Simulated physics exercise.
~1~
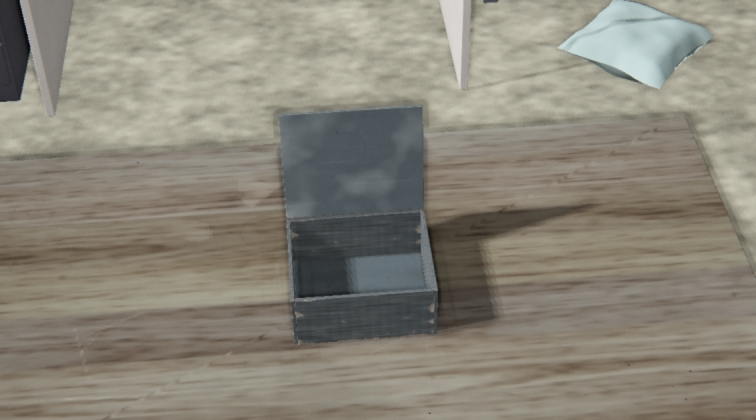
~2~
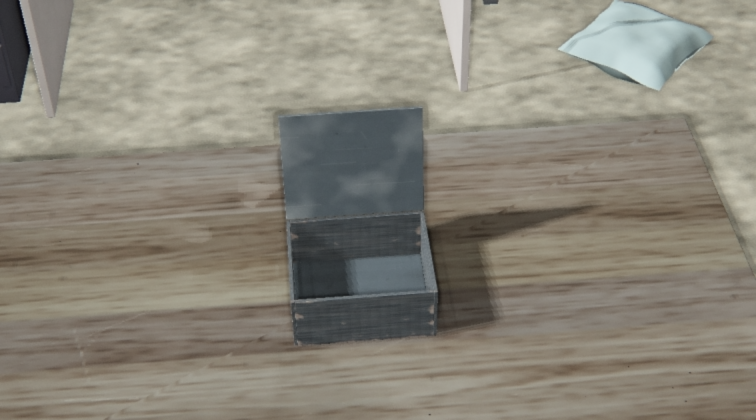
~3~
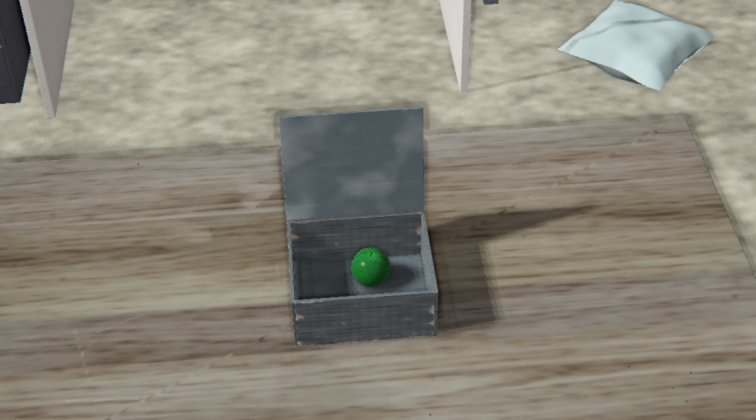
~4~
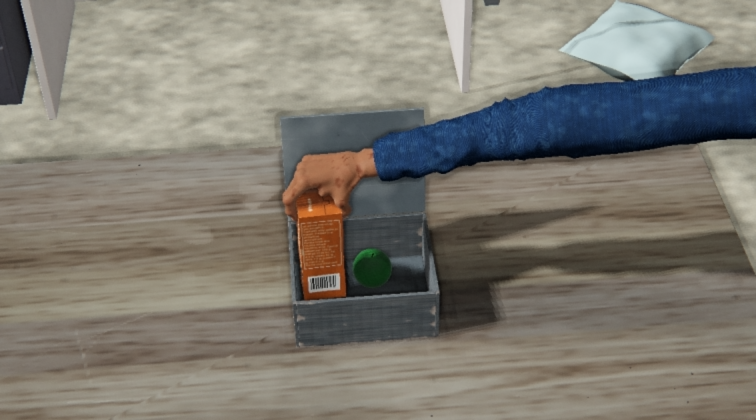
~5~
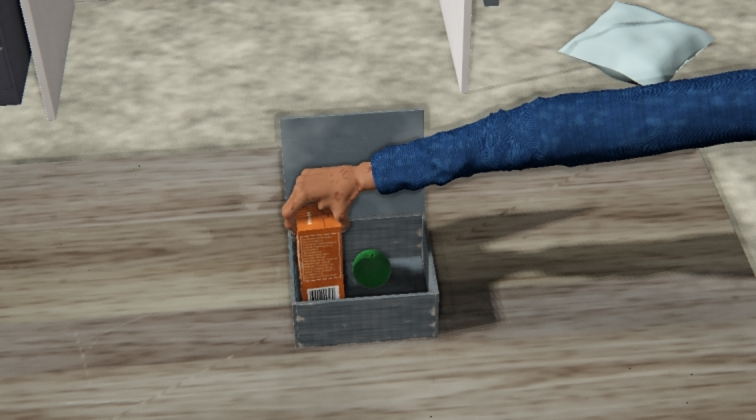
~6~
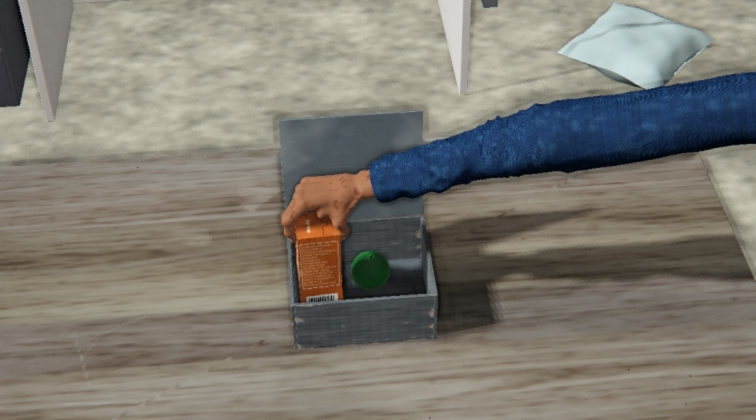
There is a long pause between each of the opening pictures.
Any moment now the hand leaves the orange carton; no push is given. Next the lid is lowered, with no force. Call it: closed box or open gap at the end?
Open gap.
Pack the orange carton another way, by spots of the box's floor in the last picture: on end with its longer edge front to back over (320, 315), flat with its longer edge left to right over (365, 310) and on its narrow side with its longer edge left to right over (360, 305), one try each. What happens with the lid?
Open; shut; shut.
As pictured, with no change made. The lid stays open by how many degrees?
About 50° above the rim.
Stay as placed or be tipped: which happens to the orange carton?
It keeps its pose.
Then, 1.40 s past the last view, lid 79° above the rim.
Then, 1.70 s past the last view, lid 50° above the rim.
Finally, lid 49° above the rim; both still in place. Final places as the last picture's camera would see them, orange carton near (320, 268).
